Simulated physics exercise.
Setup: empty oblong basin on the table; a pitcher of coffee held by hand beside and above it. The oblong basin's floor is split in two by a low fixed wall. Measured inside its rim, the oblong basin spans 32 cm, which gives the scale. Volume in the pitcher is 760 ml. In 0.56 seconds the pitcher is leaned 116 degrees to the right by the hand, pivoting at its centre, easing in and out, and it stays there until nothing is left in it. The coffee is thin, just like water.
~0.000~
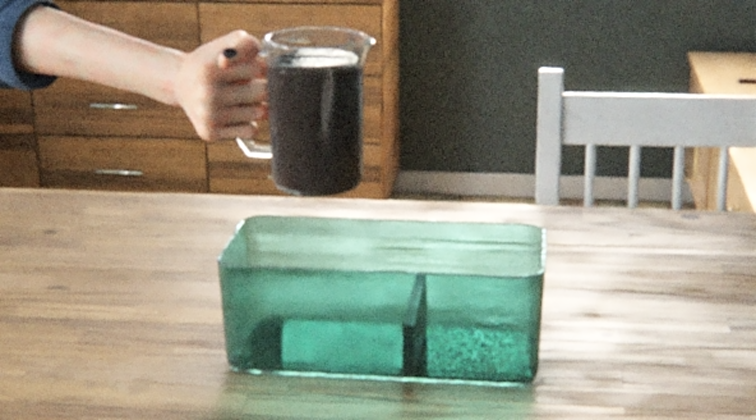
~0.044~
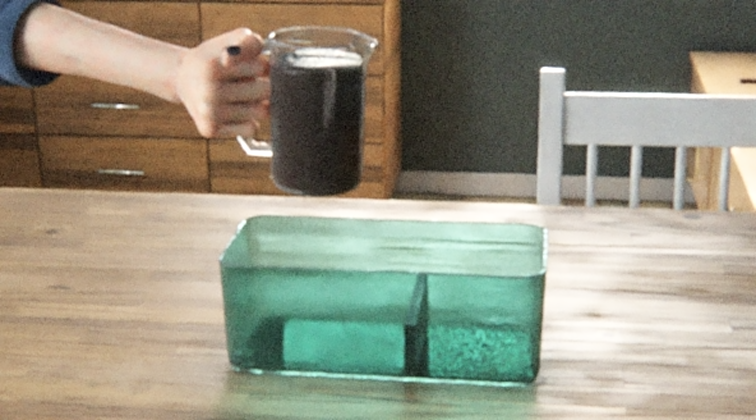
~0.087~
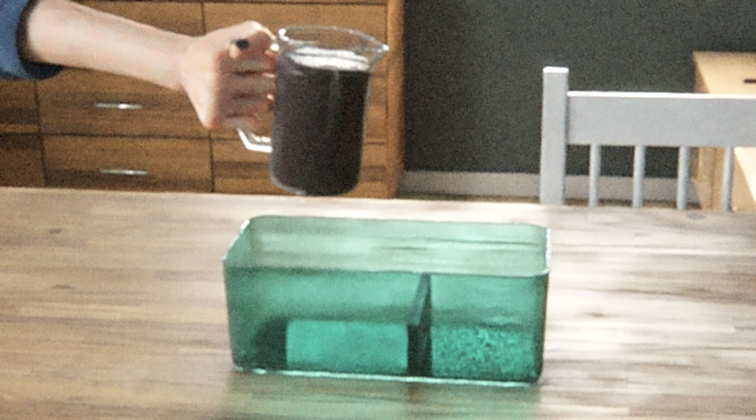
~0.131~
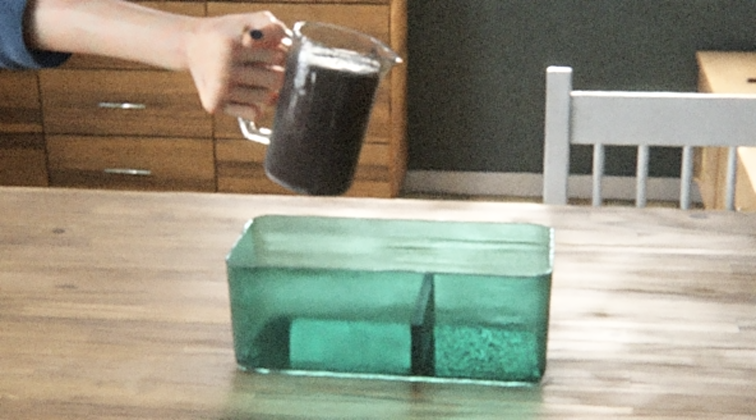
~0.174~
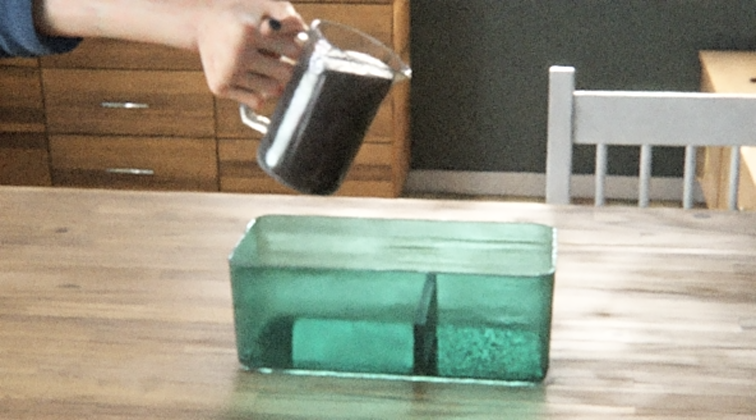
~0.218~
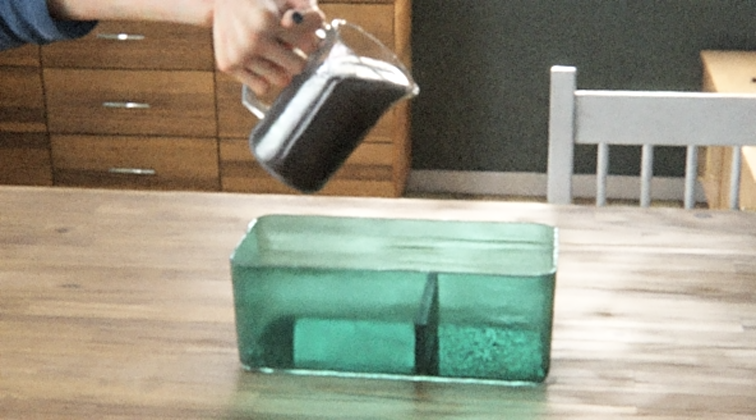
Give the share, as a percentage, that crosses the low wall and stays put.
Around 91 %.
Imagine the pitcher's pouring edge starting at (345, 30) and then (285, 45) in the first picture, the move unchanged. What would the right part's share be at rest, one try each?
First 65, then 5 per cent.
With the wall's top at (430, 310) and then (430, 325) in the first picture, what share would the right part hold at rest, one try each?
Around 80 and 55 percent, in that order.
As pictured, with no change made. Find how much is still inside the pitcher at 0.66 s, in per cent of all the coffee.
Roughly 14 per cent.
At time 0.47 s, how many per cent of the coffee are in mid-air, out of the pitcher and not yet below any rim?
About 22 per cent.
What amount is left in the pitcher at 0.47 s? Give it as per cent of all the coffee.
Roughly 60 percent.
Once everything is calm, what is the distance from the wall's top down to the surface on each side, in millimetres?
The left comes to roughly 56 mm and the right to roughly 16 mm.
Then, 0.47 s in, the tilt is 109° and 60 per cent is still to pour, 0 is left of the wall and 17 right of it.
Then, 0.66 s in, the tilt is 116° and 15 per cent is still to pour, 2 is left of the wall and 63 right of it.
Then, 0.85 s in, the tilt is 116° and 1 per cent is still to pour, 4 is left of the wall and 88 right of it.
Then, 1.06 s in, the tilt is 116° and 0 per cent is still to pour, 5 is left of the wall and 91 right of it.
Finally, 5 per cent lies left of the wall, 91 right of it and 4 outside.
